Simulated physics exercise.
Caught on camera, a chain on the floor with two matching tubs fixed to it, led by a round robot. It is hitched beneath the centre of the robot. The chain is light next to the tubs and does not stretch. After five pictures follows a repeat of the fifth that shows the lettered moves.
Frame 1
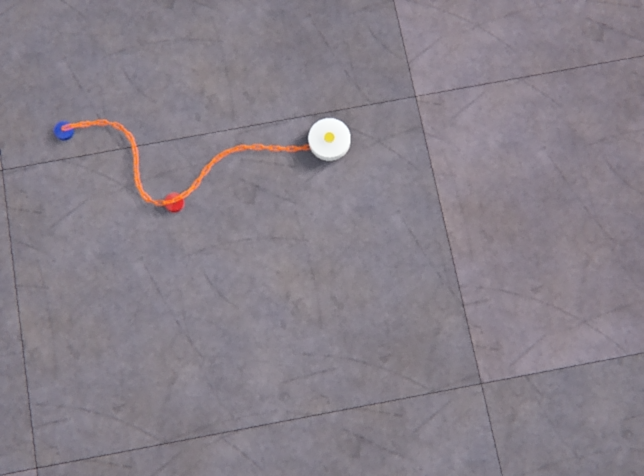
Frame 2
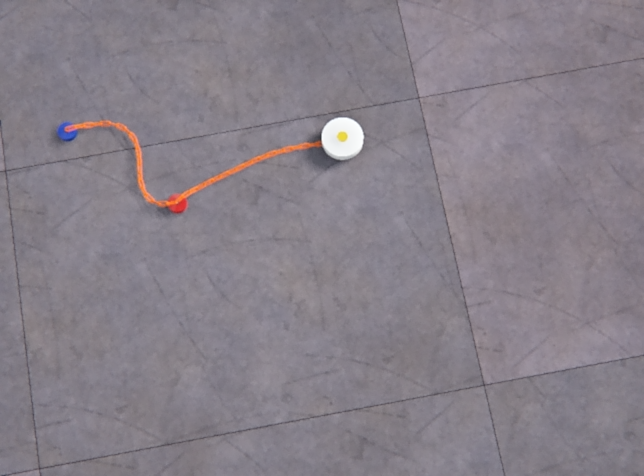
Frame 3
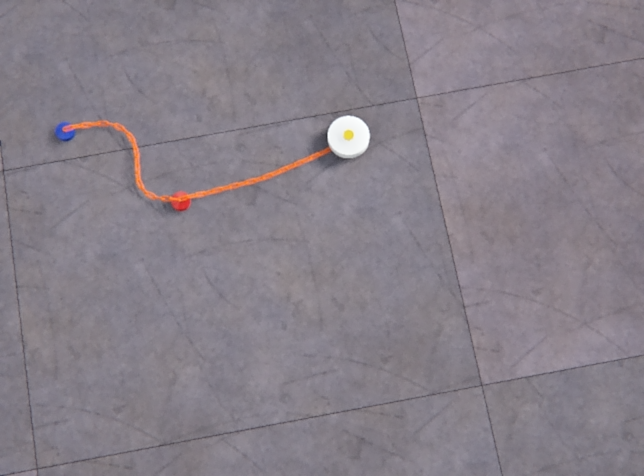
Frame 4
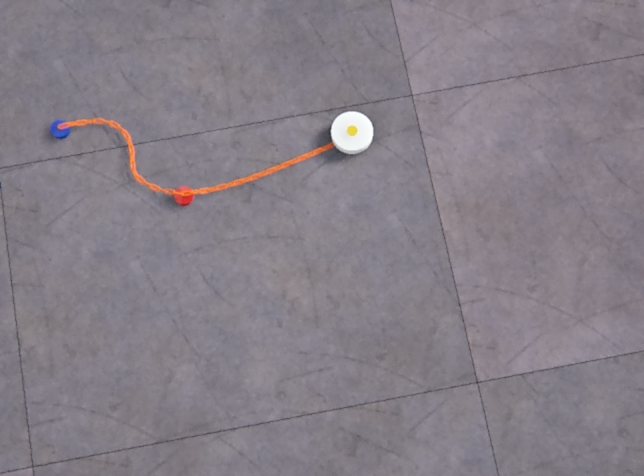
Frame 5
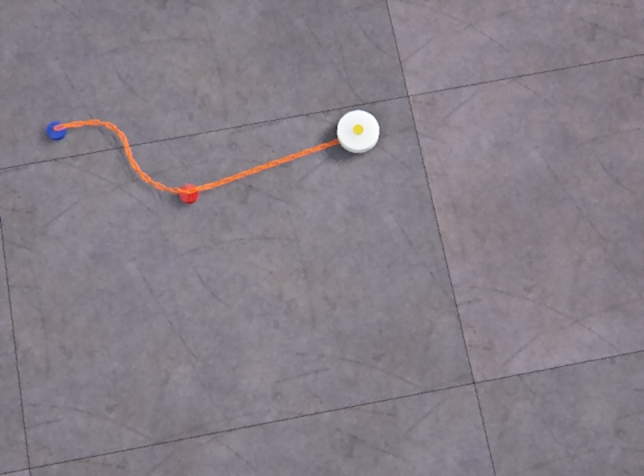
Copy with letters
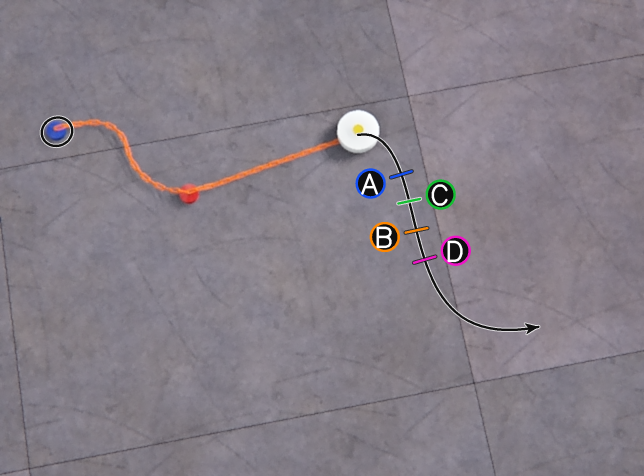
Round white robot moving right across grey tiles, straightening an orange rope, then drawing the red tub slightly rightward behind it.
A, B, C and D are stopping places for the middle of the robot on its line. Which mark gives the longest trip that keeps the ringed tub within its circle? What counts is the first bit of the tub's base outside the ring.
It should halt at A.
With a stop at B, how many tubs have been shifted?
By then, two.
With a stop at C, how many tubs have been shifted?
By then, two.
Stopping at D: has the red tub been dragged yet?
Yes.
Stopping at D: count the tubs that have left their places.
Two.
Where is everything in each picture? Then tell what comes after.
The first frame shows robot (329, 140); blue tub (64, 130); red tub (174, 202).
The second frame shows robot (342, 139); red tub (177, 203).
The third frame shows robot (349, 138); red tub (181, 201); blue tub (65, 131).
The fourth frame shows robot (352, 133); red tub (184, 196); blue tub (60, 129).
The fifth frame shows robot (358, 132); red tub (189, 194); blue tub (56, 130).
On the marked copy, A at (401, 174); B at (416, 230); C at (409, 201); D at (425, 260); the ring at (57, 132); the route from (358, 135) via (423, 253) to (539, 327).
With A. Early on, robot (381, 137); blue tub (56, 130); red tub (207, 185).
Further on, robot (394, 154); blue tub (56, 130); red tub (216, 180).
At the end, robot (402, 172); blue tub (58, 131); red tub (222, 176); the ringed tub at the far end is still in its ring.
As for the rest, B drags the last tub to (78, 136); C drags the last tub to (66, 133); D drags the last tub to (95, 140).
